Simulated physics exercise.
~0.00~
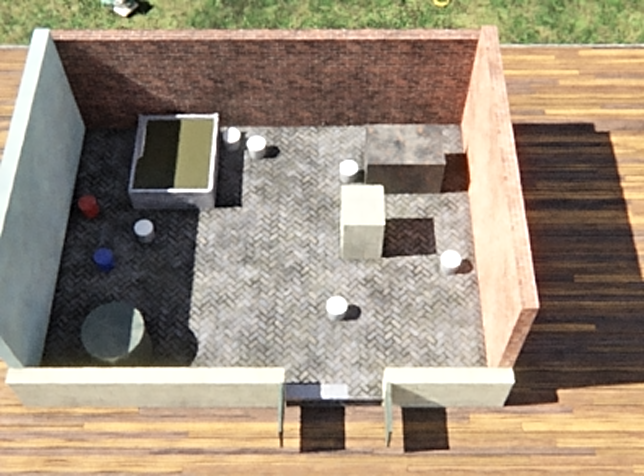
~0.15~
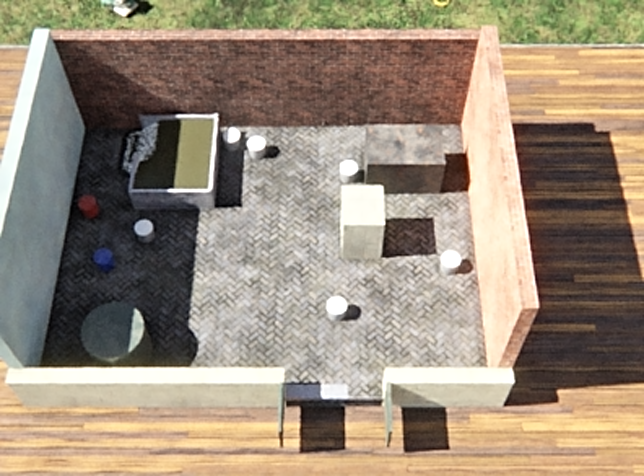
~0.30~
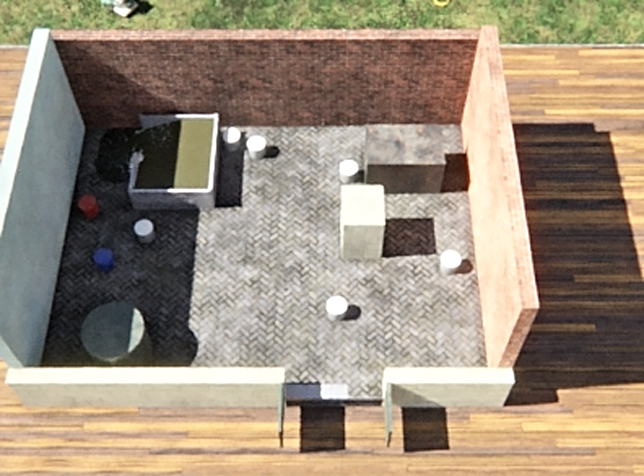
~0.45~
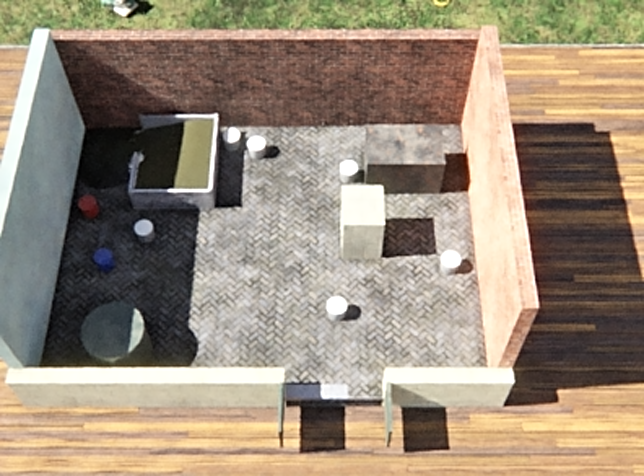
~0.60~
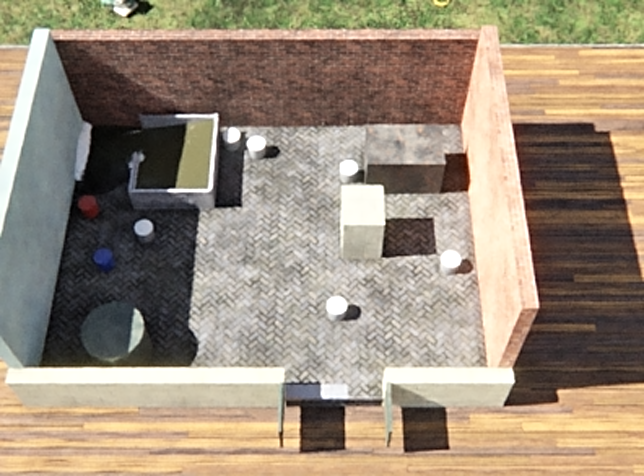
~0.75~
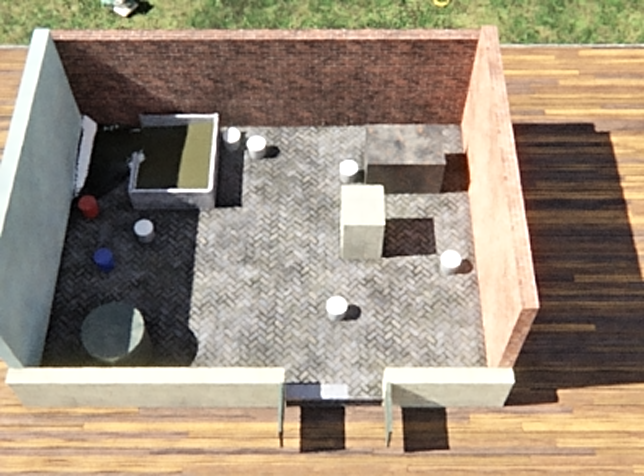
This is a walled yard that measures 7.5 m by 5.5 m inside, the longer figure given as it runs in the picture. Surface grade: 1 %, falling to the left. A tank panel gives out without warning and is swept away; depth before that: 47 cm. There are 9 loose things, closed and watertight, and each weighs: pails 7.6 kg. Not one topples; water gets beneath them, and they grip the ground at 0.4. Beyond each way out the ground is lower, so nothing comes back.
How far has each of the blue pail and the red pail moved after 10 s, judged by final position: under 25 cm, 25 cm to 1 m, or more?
The blue pail is relocated far, the red pail is relocated far.
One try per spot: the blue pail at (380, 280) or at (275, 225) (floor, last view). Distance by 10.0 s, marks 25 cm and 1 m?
Try one, it keeps its spot; try two, it keeps its spot.
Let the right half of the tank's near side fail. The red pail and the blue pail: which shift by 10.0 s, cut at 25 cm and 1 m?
The red pail remains where it was; the blue pail remains where it was.
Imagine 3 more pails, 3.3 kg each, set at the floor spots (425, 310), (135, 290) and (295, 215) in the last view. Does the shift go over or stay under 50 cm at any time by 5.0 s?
First within, then beyond, then within.
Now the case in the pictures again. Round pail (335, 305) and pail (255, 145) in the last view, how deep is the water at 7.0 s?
Depth approx. 1 cm / 1 cm.
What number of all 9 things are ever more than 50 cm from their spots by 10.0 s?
It adds up to 2.
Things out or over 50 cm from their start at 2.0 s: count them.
By then 1.
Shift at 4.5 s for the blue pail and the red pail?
I'd guess about 150 cm and 250 cm by that point.
After 2.0 s the blue pail is near (103, 256), 0.0 m from its start, aground; the red pail is near (104, 229), 0.7 m from its start, aground; 0 of 9 are out; 0 afloat.
After 4.5 s the blue pail is near (156, 315), 1.6 m from its start, aground; the red pail is near (174, 299), 2.7 m from its start, aground; 0 of 9 are out; 0 afloat.
After 7.0 s the blue pail is near (182, 333), 2.1 m from its start, aground; the red pail is near (179, 300), 2.8 m from its start, aground; 0 of 9 are out; 0 afloat.
After 10.0 s the blue pail is near (182, 333), 2.1 m from its start, aground; the red pail is near (179, 300), 2.8 m from its start, aground; 0 of 9 are out; 0 afloat.
